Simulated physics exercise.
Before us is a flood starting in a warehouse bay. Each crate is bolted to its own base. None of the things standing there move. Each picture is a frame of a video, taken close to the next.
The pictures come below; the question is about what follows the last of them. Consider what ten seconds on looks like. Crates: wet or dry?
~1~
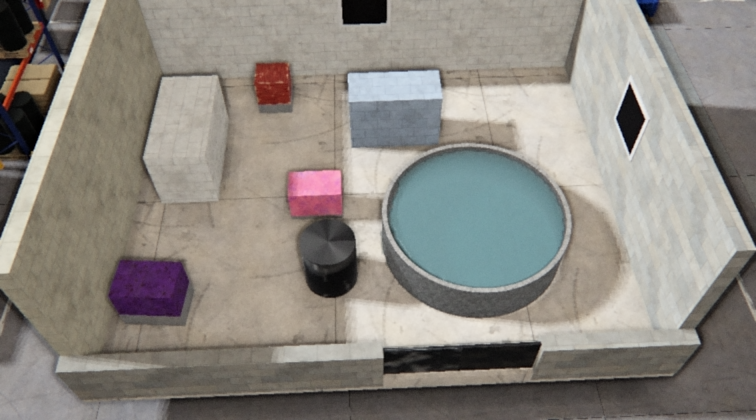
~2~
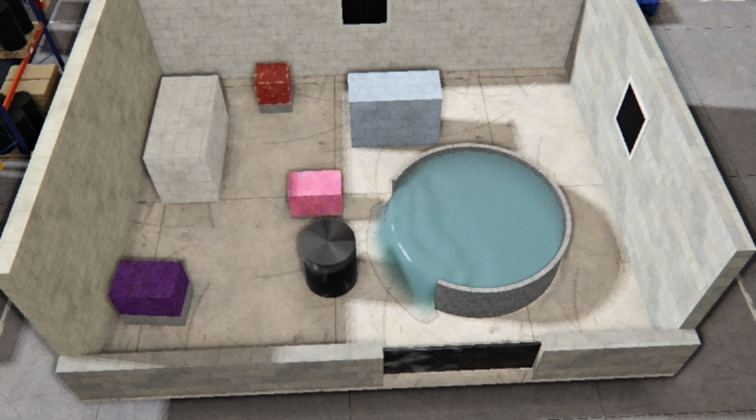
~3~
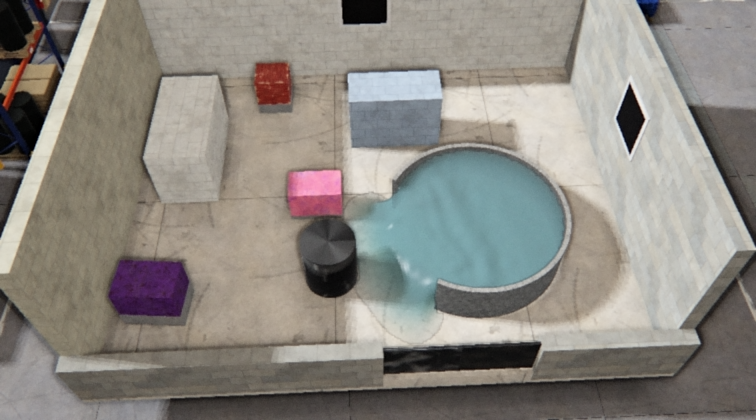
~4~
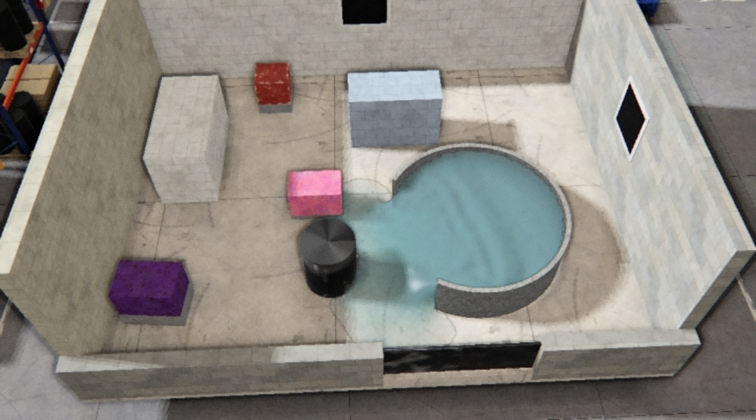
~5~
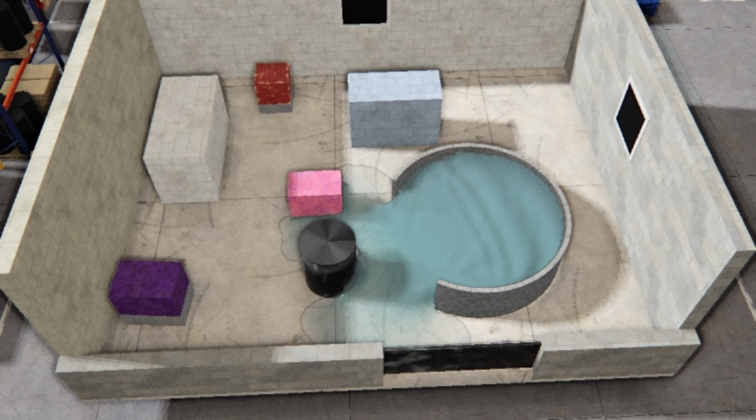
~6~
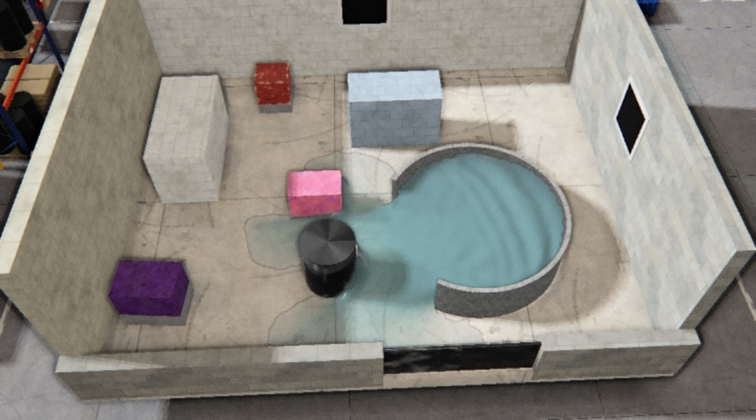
The purple crate will be left wet; the red crate will be left dry; the pink crate will be left wet.
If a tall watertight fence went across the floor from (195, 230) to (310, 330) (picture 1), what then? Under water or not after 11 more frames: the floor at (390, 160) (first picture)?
My call: Soaked.
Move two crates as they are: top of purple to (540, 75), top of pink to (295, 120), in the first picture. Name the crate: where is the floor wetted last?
Purple one.
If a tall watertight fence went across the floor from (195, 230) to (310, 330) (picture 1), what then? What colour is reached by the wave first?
I say the pink-painted one.
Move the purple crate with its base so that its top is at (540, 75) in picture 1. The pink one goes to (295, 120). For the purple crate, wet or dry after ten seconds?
As for the purple one, it keeps clear.
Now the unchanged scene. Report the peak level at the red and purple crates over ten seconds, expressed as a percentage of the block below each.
Close to 80 per cent, and close to 150 per cent, in that order.
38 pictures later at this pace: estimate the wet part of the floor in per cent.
About 90 in a hundred.
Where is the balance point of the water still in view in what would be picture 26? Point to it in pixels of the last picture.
About (333, 257) in the last view.
A moment on, water covers 35 % of the floor; the purple crate not reached, the red crate water round its plinth, the pink crate water round its plinth.
Next, water covers 50 % of the floor; the purple crate water round its plinth, the red crate water round its plinth, the pink crate water round its plinth.
Then, water covers 65 % of the floor; the purple crate water round its plinth, the red crate water round its plinth, the pink crate water round its plinth.
Later, water covers 90 % of the floor; the purple crate water round its plinth, the red crate water round its plinth, the pink crate water round its plinth.
In the end, water covers 100 % of the floor; the purple crate was topped, the red crate stayed above the water, the pink crate was topped.
